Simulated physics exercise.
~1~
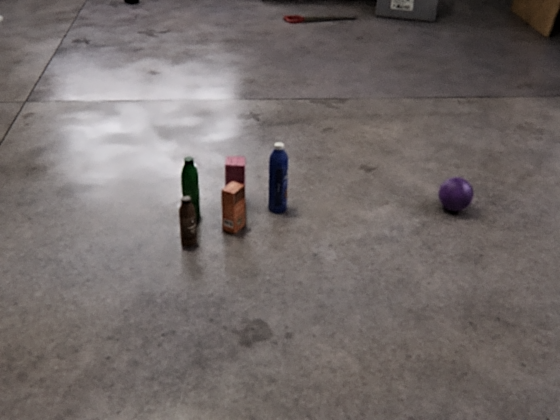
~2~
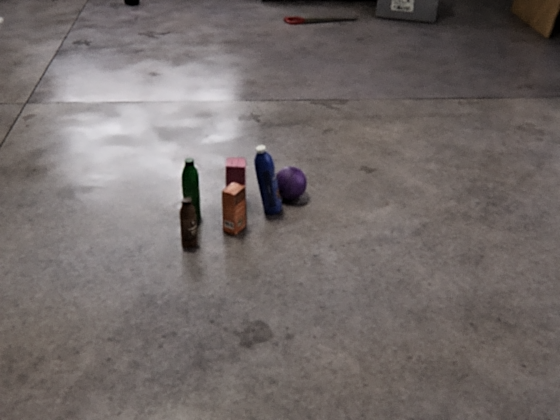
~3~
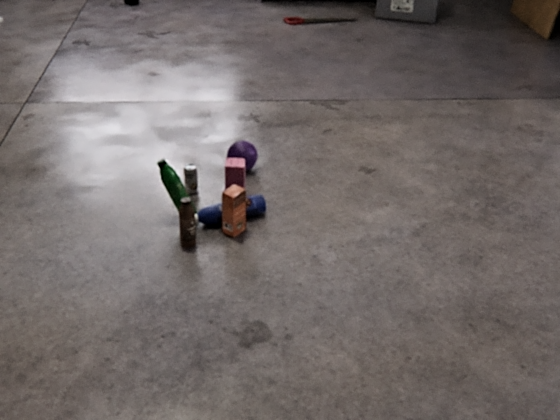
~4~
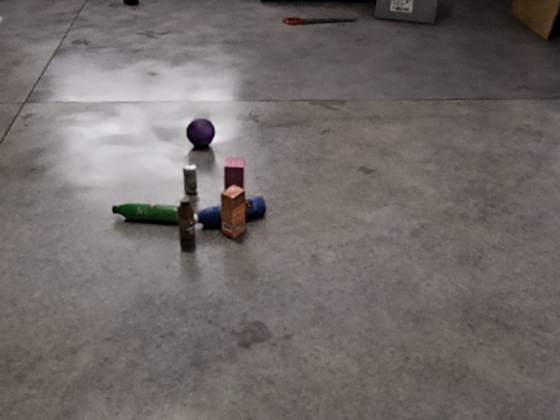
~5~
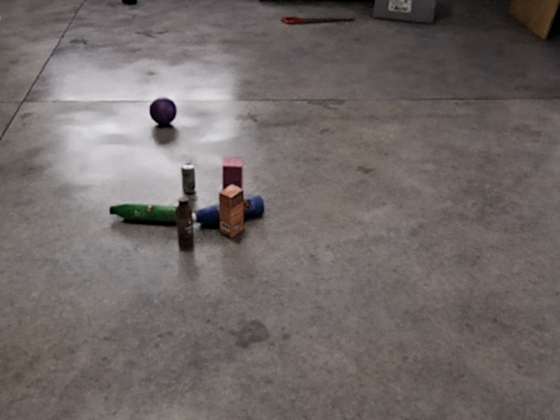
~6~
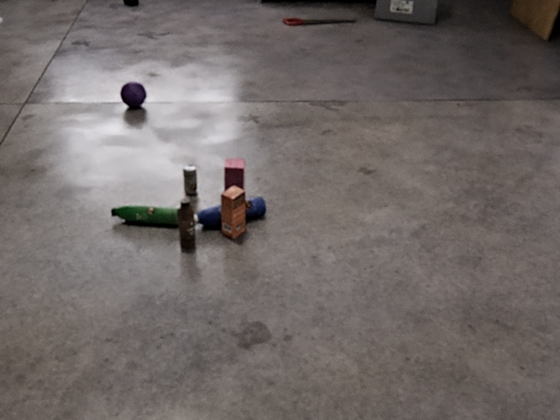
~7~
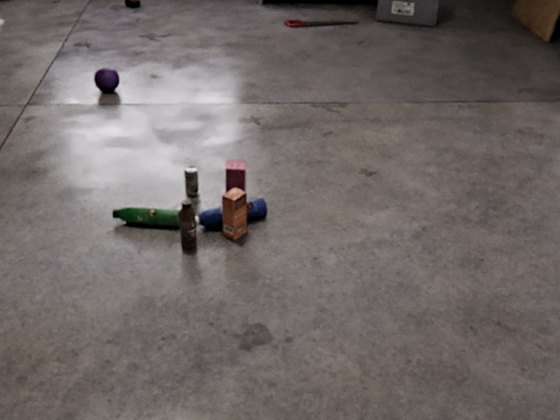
A purple ball rolls left, toppling the blue and green bottles, then rolls farther away.
